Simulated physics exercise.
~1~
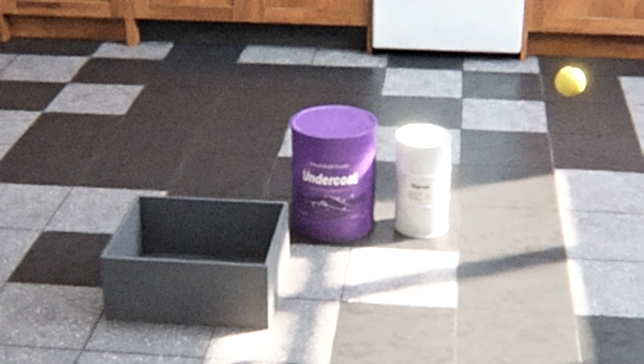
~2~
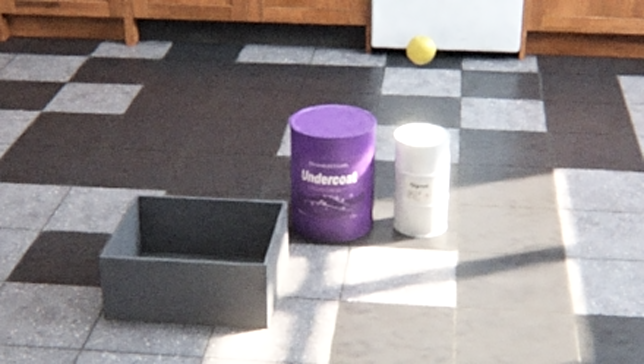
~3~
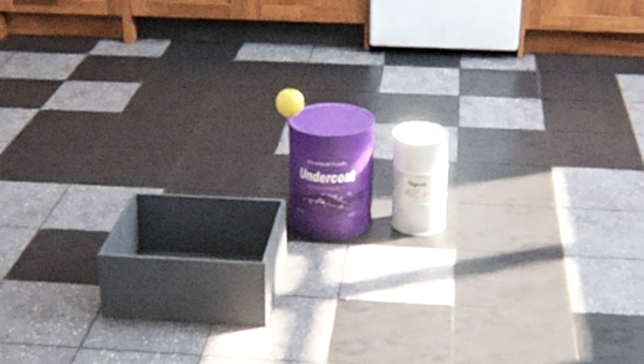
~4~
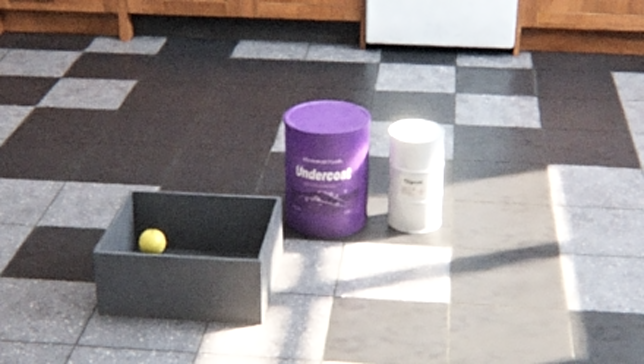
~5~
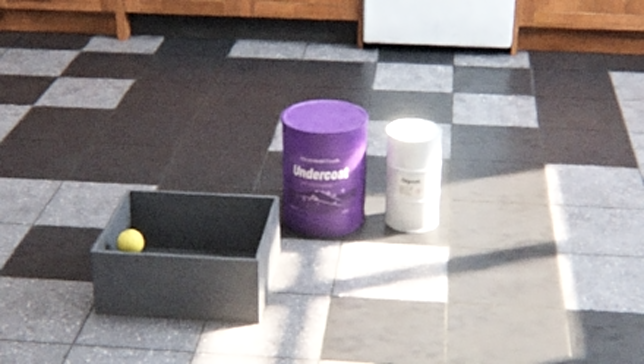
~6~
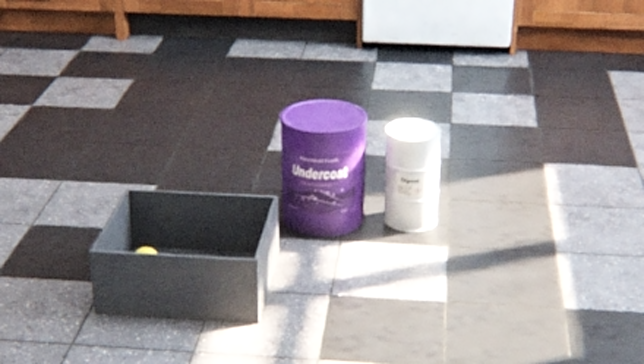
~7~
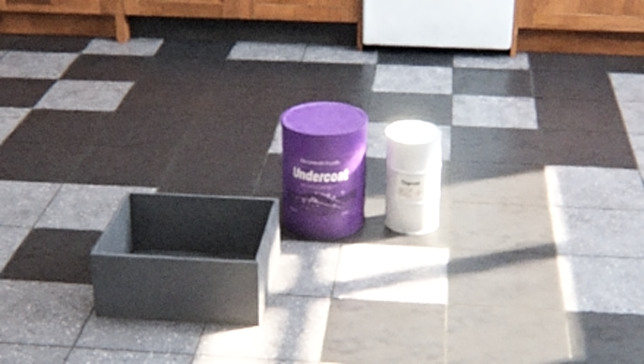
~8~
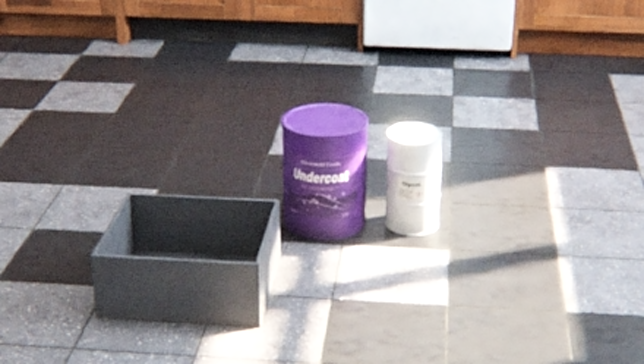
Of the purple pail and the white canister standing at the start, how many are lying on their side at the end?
None of them are. Both the purple pail and the white canister are still upright at the end.
